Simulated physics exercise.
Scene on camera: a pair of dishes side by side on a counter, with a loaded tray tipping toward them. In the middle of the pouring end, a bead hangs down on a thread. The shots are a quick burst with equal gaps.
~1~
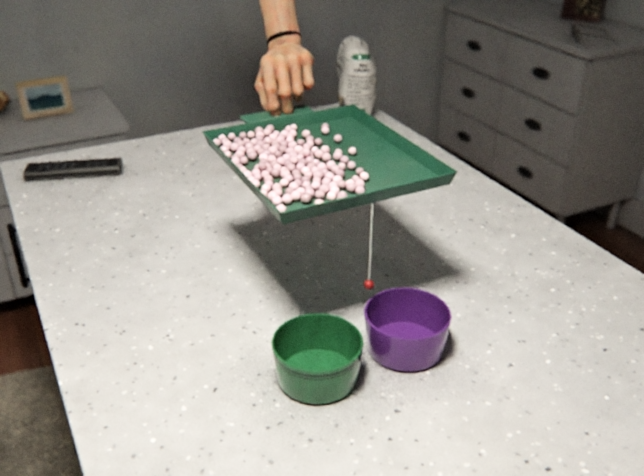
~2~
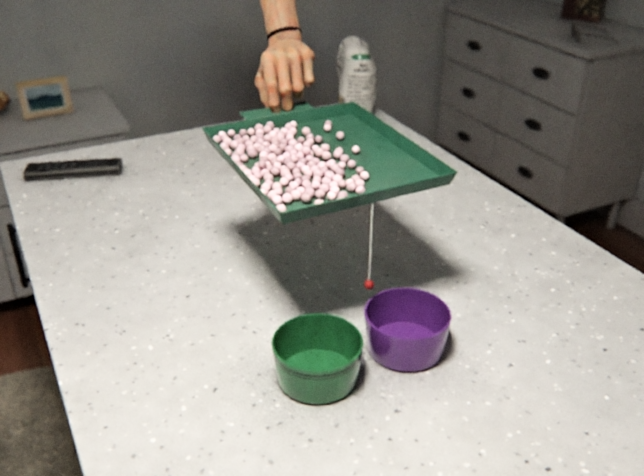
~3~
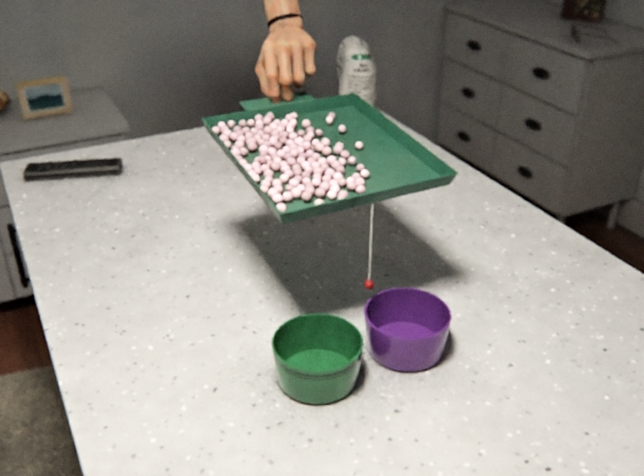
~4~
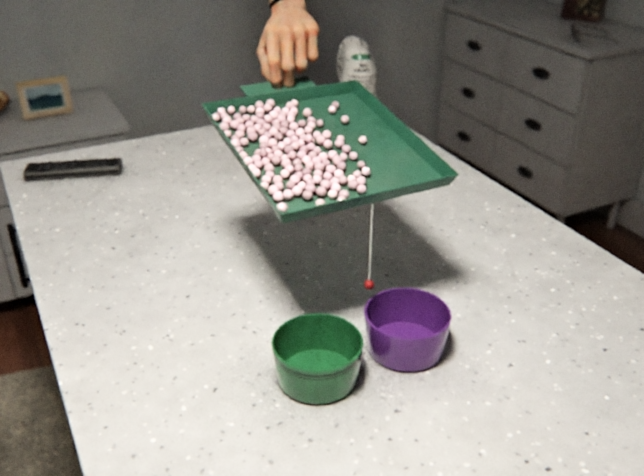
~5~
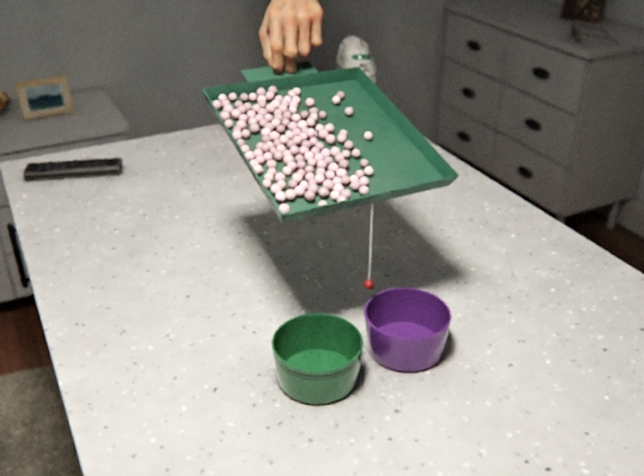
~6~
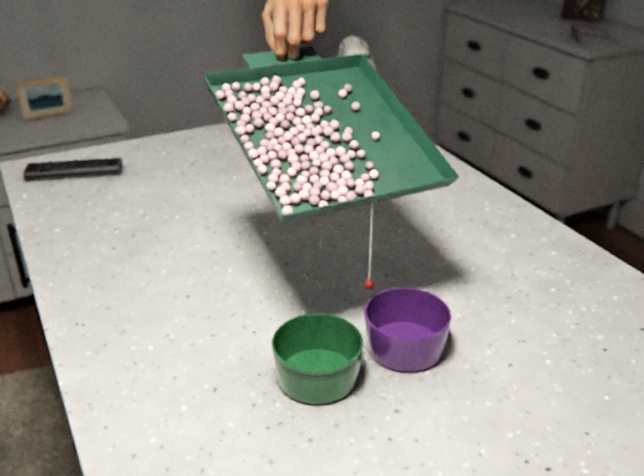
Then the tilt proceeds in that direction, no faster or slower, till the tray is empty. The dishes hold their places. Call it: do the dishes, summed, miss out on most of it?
No, most of it lands in them.
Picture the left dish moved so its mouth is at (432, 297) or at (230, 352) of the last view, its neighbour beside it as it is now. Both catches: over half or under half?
Result - try one, below the halfway mark; try two, below the halfway mark.
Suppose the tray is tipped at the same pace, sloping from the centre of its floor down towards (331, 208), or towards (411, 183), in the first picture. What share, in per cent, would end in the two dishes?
Respectively close to 70 and 10 in a hundred.
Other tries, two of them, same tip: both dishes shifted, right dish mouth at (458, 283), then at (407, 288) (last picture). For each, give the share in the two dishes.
That makes 50 per cent, followed by 30 per cent.
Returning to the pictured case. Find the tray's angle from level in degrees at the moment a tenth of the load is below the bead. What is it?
Angle: Close to 65°.
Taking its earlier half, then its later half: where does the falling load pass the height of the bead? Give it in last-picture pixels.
(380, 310), then (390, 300).
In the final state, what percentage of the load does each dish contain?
In the left dish you'd find about 30 % of the load, and in the right dish about 40 %.
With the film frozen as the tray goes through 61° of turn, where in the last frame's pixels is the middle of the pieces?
Centre estimate: (362, 197).
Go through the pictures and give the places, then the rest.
The first frame shows corners of the pouring end at (282, 210) and (451, 171), level; middle of the load at (288, 164), sugar pearls; left dish at (338, 383); right dish at (430, 351); bead on its thread at (369, 285).
The second frame shows corners of the pouring end at (283, 210) and (451, 171), level; middle of the load at (288, 162).
The third frame shows corners of the pouring end at (283, 210) and (452, 172), tipped barely, level across its low end; middle of the load at (288, 157).
The fourth frame shows corners of the pouring end at (284, 210) and (452, 173), tipped a little, level across its low end; middle of the load at (289, 150).
The fifth frame shows corners of the pouring end at (284, 211) and (453, 174), tipped a little, level across its low end; middle of the load at (292, 145), a stray few on the move.
The sixth frame shows corners of the pouring end at (285, 211) and (454, 175), tipped clearly, level across its low end; middle of the load at (296, 142), nearly all on the move; left dish at (338, 383); right dish at (430, 351).
Soon after the last picture, tray tipped steeply; most on the tray; a small part in the left dish; a stray few in the right dish; a stray few outside both; about a quarter in the air.
A little later, tray tipped right over; a small part on the tray; about a quarter in the left dish; about a third in the right dish; about a quarter outside both; a small part in the air.
Later still, tray tipped past a quarter turn; about a third in the left dish; about a third in the right dish; about a quarter outside both.
By the end, tray tipped past a quarter turn; about a third in the left dish; about a third in the right dish; about a quarter outside both.
